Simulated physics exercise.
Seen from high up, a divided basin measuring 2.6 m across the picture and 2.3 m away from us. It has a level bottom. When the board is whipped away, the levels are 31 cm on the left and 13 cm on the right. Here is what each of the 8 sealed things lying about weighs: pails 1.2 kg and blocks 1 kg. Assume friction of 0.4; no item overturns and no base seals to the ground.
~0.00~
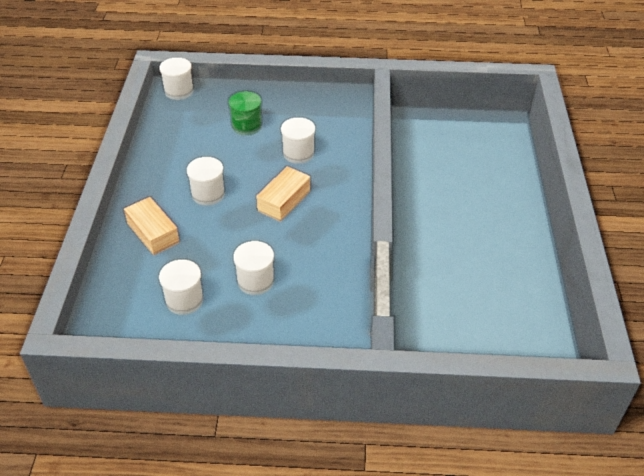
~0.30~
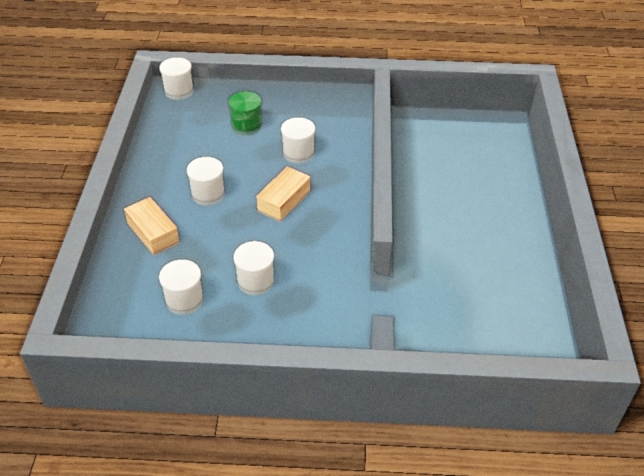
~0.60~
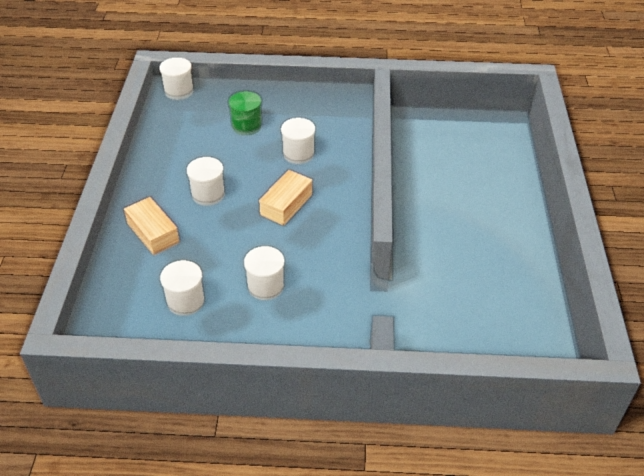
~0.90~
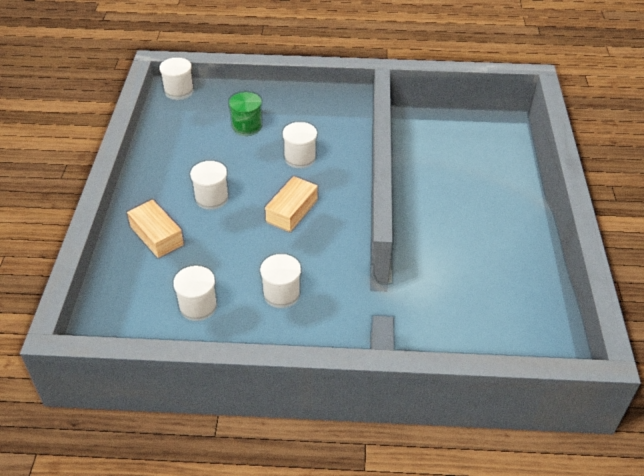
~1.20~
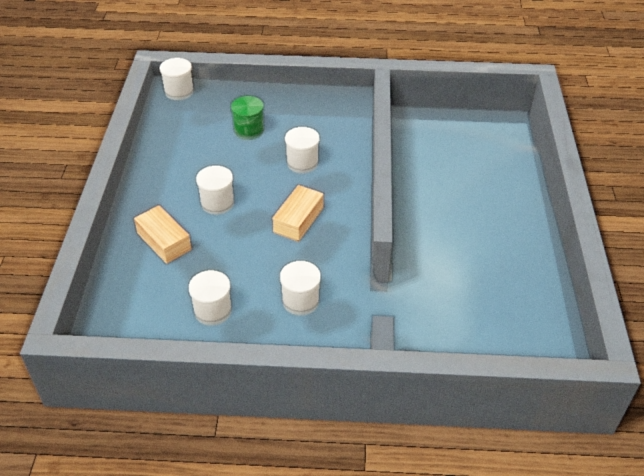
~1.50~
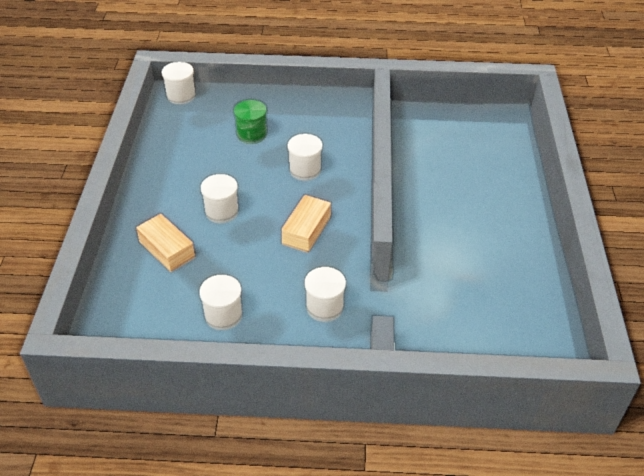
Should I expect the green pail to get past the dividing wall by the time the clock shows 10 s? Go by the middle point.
When the time is up, the green pail is not yet beyond.
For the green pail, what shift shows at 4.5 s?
About 20 cm by then.
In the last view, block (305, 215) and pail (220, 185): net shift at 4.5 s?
In turn: 80 cm, 30 cm.
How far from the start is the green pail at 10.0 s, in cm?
About 20 cm.
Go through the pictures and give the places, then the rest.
The green pail at (245, 101) floats; about 1390 L in view; 0 of 8 have shifted, in the first frame.
The green pail at (245, 101), afloat; about 1390 L in view; 0 of 8 have shifted, in the second frame.
The green pail at (245, 101) floats; 31 cm deep round most things; 1 of 8 have shifted, in the third frame.
The green pail at (245, 102) floats; 29 cm deep round most things; 3 of 8 have shifted, in the fourth frame.
The green pail at (247, 106), afloat, 3 cm from its start; about 1390 L in view; 6 of 8 have shifted, in the fifth frame.
The green pail at (250, 110), afloat, 6 cm from its start; about 1390 L in view; 7 of 8 have shifted, in the sixth frame.
After 2.1 s the green pail is near (251, 122), 0.1 m from its start, afloat; 1 of 8 are over the mark; 8 afloat.
After 4.5 s the green pail is near (250, 127), 0.2 m from its start, afloat; 1 of 8 are over the mark; 8 afloat.
After 7.0 s the green pail is near (249, 117), 0.1 m from its start, afloat; 1 of 8 are over the mark; 8 afloat.
After 10.0 s the green pail is near (258, 126), 0.2 m from its start, afloat; 1 of 8 are over the mark; 8 afloat.
